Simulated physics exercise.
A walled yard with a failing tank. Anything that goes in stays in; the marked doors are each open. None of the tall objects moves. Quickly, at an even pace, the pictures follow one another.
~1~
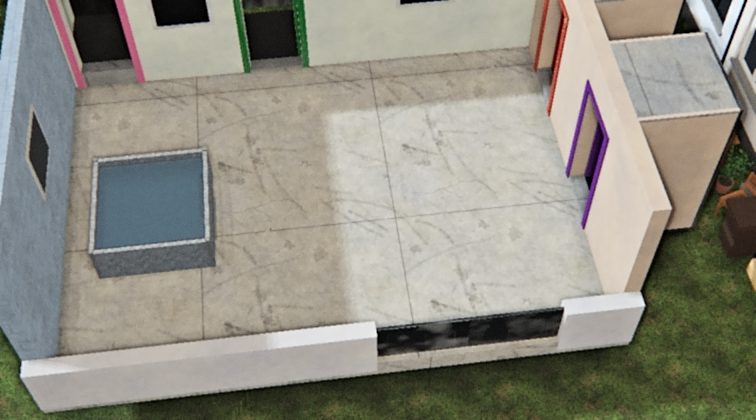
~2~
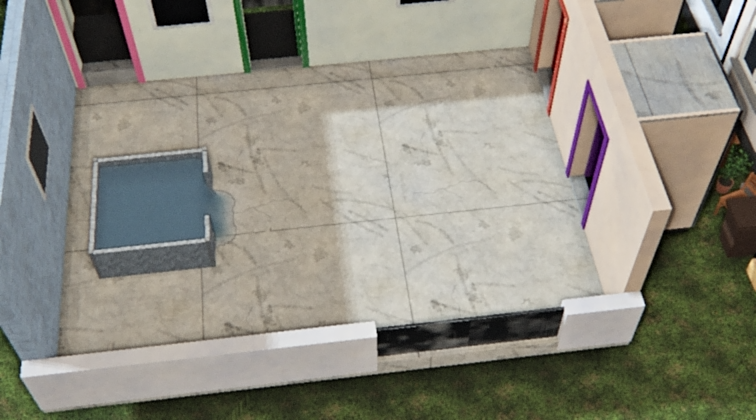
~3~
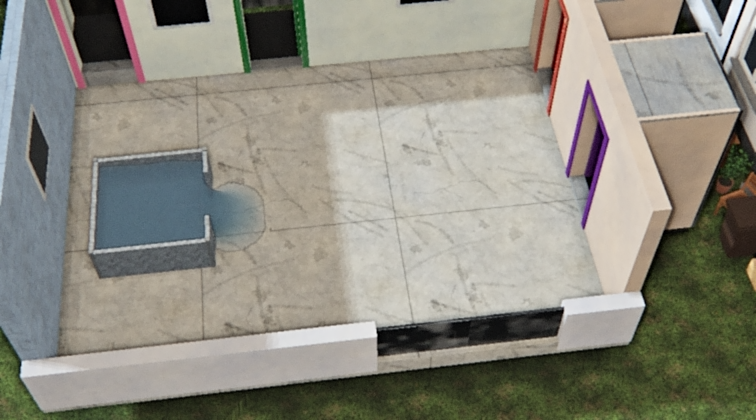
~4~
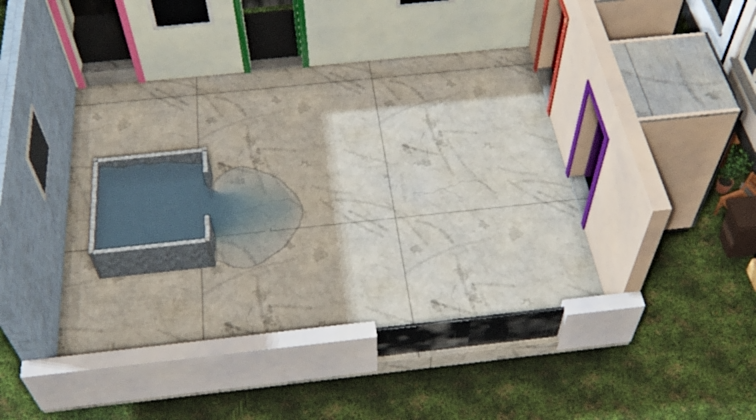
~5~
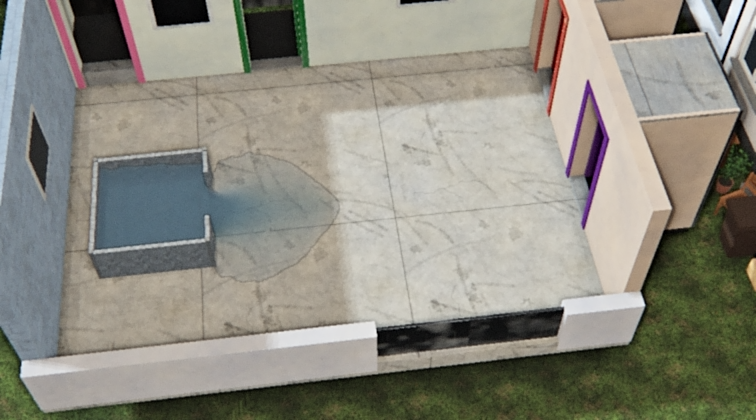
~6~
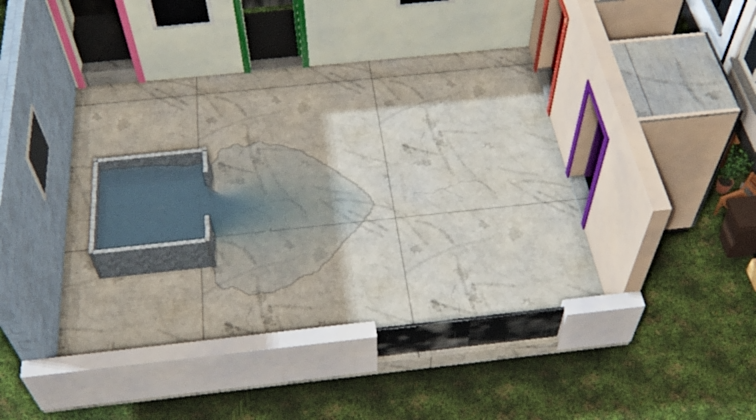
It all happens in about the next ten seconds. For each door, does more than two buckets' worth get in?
In the end the red door does not go over two buckets, the pink door does not go over two buckets, the green door does not go over two buckets, the purple door goes over two buckets.
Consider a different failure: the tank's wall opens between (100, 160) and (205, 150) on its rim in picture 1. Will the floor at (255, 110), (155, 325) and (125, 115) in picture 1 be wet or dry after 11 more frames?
So: Wetted, then spared, then wetted.
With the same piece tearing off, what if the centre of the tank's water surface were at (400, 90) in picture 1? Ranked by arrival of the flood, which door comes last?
That is the pink-painted one.
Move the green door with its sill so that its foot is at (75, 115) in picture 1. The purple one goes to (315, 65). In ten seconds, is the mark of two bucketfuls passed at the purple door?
Result - purple door remains within the limit.
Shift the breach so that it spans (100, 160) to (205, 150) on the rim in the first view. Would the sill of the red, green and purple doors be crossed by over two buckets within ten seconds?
The red door stays within the limit, the green door tops the limit and the purple door stays within the limit.
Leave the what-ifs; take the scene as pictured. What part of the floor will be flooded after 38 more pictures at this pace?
Roughly 60 percent.
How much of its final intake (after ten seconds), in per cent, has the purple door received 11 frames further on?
Something like 0 in a hundred.
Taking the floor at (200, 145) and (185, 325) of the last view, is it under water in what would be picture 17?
Not wet, not wet.
A moment on, water covers 25 % of the floor; the red door not reached, the pink door not reached, the green door not reached, the purple door not reached.
Next, water covers 50 % of the floor; the red door not reached, the pink door not reached, the green door not reached, the purple door wet at the sill, nothing in.
Then, water covers 60 % of the floor; the red door wet at the sill, nothing in, the pink door not reached, the green door wet at the sill, nothing in, the purple door over two buckets in.
Later, water covers 60 % of the floor; the red door wet at the sill, nothing in, the pink door not reached, the green door wet at the sill, nothing in, the purple door over two buckets in.
In the end, water covers 60 % of the floor; the red door wet at the sill, nothing in, the pink door not reached, the green door wet at the sill, nothing in, the purple door over two buckets in.
